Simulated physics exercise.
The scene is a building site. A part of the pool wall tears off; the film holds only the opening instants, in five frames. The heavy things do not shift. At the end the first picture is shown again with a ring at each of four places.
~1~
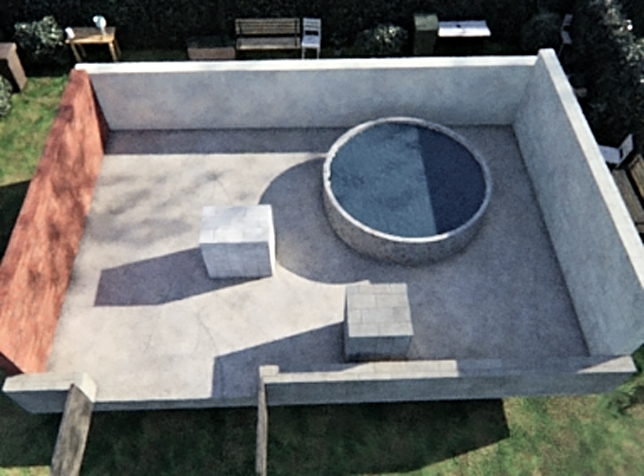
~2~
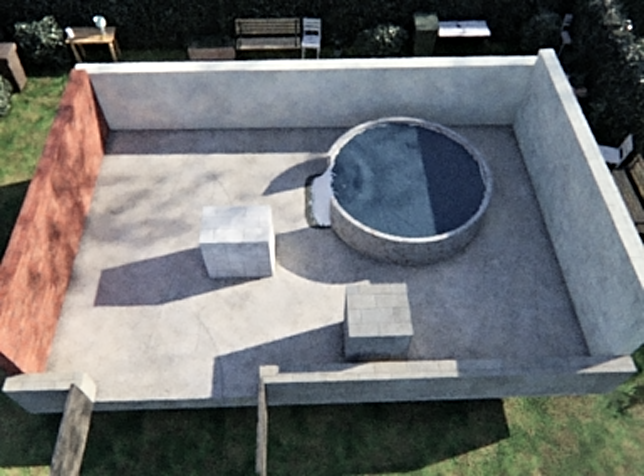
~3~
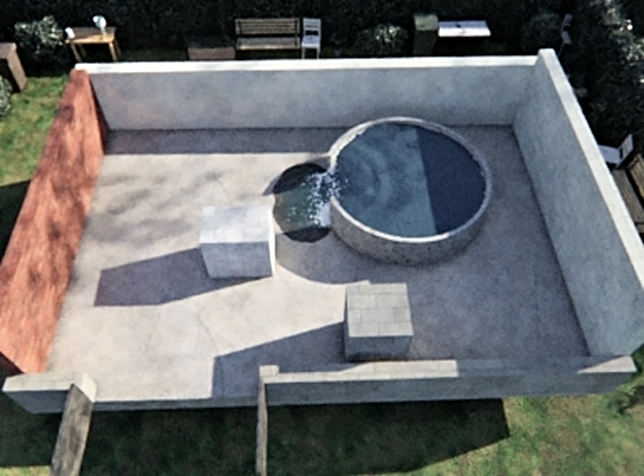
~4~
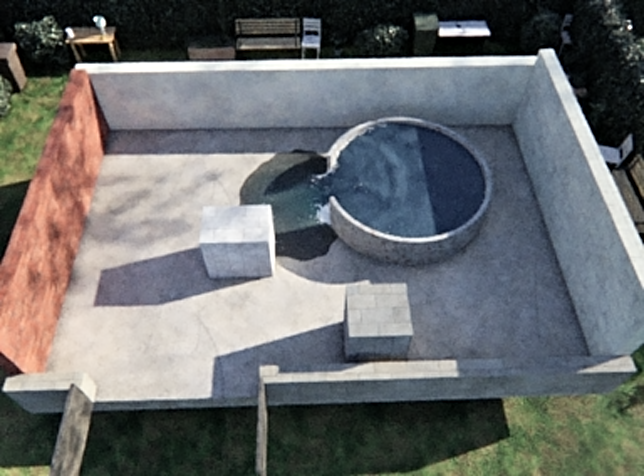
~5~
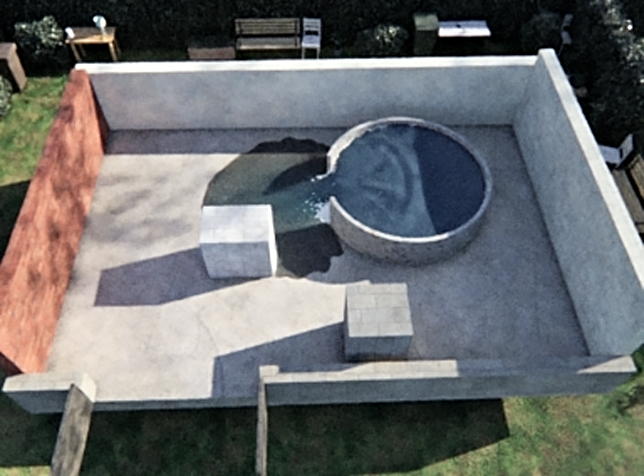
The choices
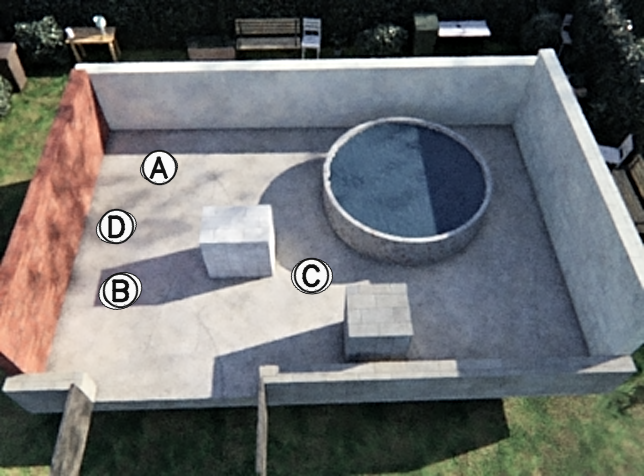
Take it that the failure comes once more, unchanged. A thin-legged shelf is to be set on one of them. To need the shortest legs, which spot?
C is best.
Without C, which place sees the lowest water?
Place B.
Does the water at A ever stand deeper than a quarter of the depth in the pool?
Yes, it does.
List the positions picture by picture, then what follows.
The first picture shows pool full, its middle at (406, 177); open gate at (175, 373).
The second picture shows front seen at (317, 177), 1 % of the ground wet.
The third picture shows front seen at (288, 173), 4 % of the ground wet.
The fourth picture shows front seen at (246, 188), 9 % of the ground wet.
The fifth picture shows front seen at (216, 185), 15 % of the ground wet.
On the marked copy, A at (159, 167); B at (120, 290); C at (311, 275); D at (116, 226).
For place A, the water peaks at about 46 % of the depth that stood in the pool.
For place B, the water peaks at about 19 % of the depth that stood in the pool.
For place C, the water peaks at about 9 % of the depth that stood in the pool.
For place D, the water peaks at about 38 % of the depth that stood in the pool.
